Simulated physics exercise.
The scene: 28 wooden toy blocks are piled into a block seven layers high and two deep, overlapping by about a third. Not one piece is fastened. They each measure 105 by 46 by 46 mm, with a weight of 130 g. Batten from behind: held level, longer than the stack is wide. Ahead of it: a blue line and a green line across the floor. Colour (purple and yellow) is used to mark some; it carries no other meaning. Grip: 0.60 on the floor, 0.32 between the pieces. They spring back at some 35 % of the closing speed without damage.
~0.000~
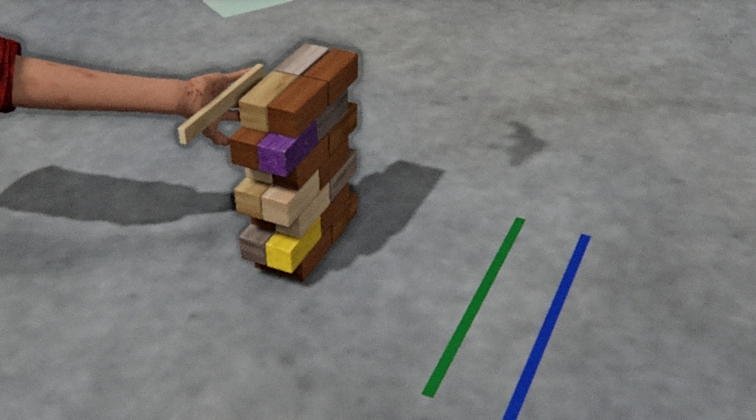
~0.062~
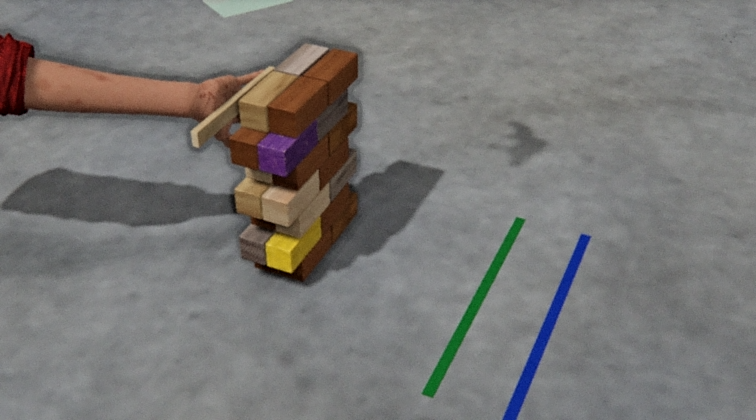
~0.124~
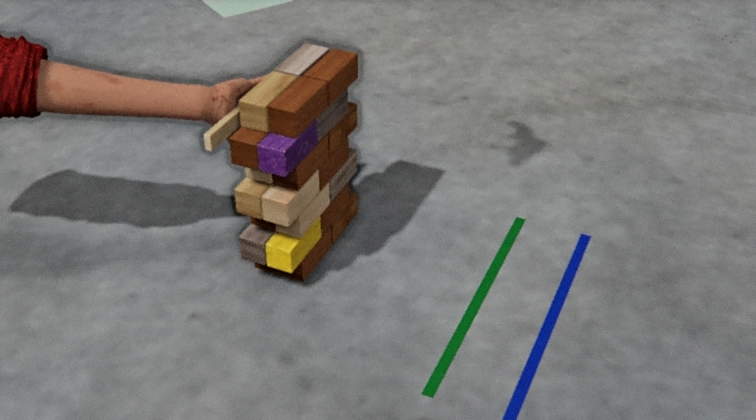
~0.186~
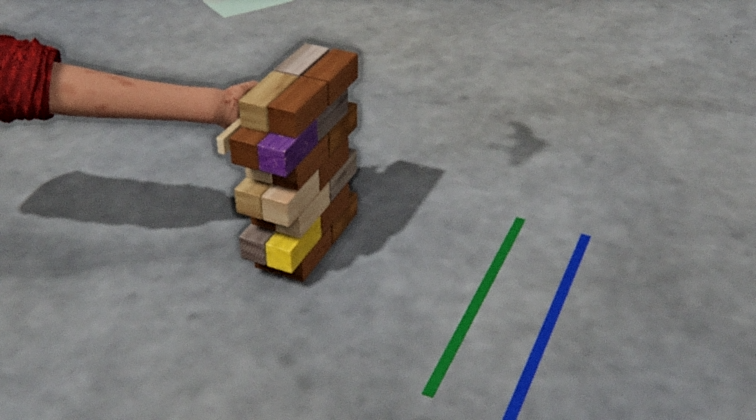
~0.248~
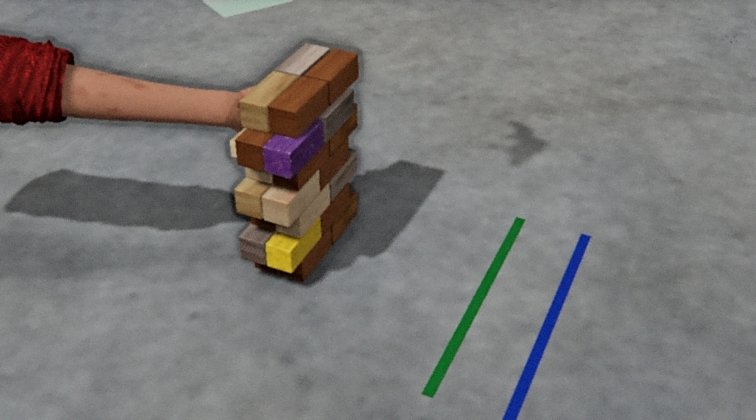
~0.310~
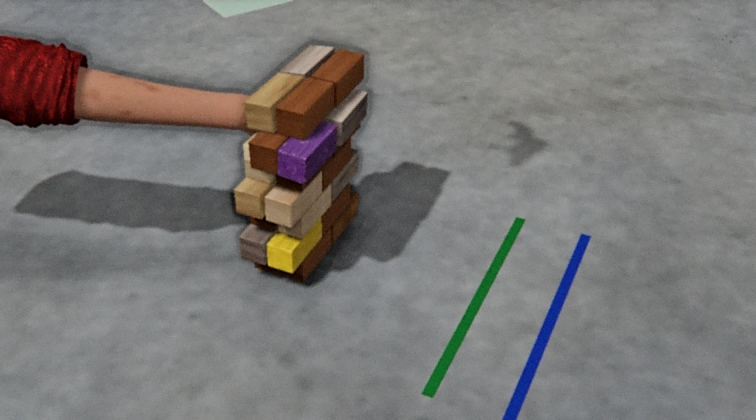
A hand and forearm in a red sleeve hold a pale wooden batten level at the left of a stack of wooden blocks on a mottled grey floor, seen from slightly above. The stack is mostly brown and tan, with a purple block high up and a yellow one low down, and green and blue lines lie to the right. The hand moves the batten rightward against the stack, and the upper blocks shift and tilt slightly while the camera stays still.
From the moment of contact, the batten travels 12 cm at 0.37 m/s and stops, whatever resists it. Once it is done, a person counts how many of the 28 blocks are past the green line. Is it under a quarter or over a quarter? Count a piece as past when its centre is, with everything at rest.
The count past the line is smaller than a fourth.
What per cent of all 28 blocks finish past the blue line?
Share past the line: Some 5 %.
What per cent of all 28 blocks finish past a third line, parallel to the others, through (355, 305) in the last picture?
Estimate: Close to 45 percent end past it.
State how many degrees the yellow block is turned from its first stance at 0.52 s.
Tilt from start: Approx. 10 degrees.
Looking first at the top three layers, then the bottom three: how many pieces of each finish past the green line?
Top group: 4; bottom group: 0.
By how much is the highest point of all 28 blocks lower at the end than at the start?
I'd put it at around 9 cm.
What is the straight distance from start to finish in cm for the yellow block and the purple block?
Net displacement (cm): Yellow = 8; purple = 34.
After 0.52 s, none of the 28 blocks past the green line, 18 disturbed; purple block on its side; yellow block 12° from how it stood.
After 0.76 s, none of the 28 blocks past the green line, 17 disturbed; purple block 70° from how it stood, 22 cm lower; yellow block 9° from how it stood.
In the end (1.7 s), 4 of the 28 blocks past the green line; purple block on its side; yellow block on its side. That is 14 per cent. From the last view, middles, purple block near (431, 325), yellow block near (321, 284).
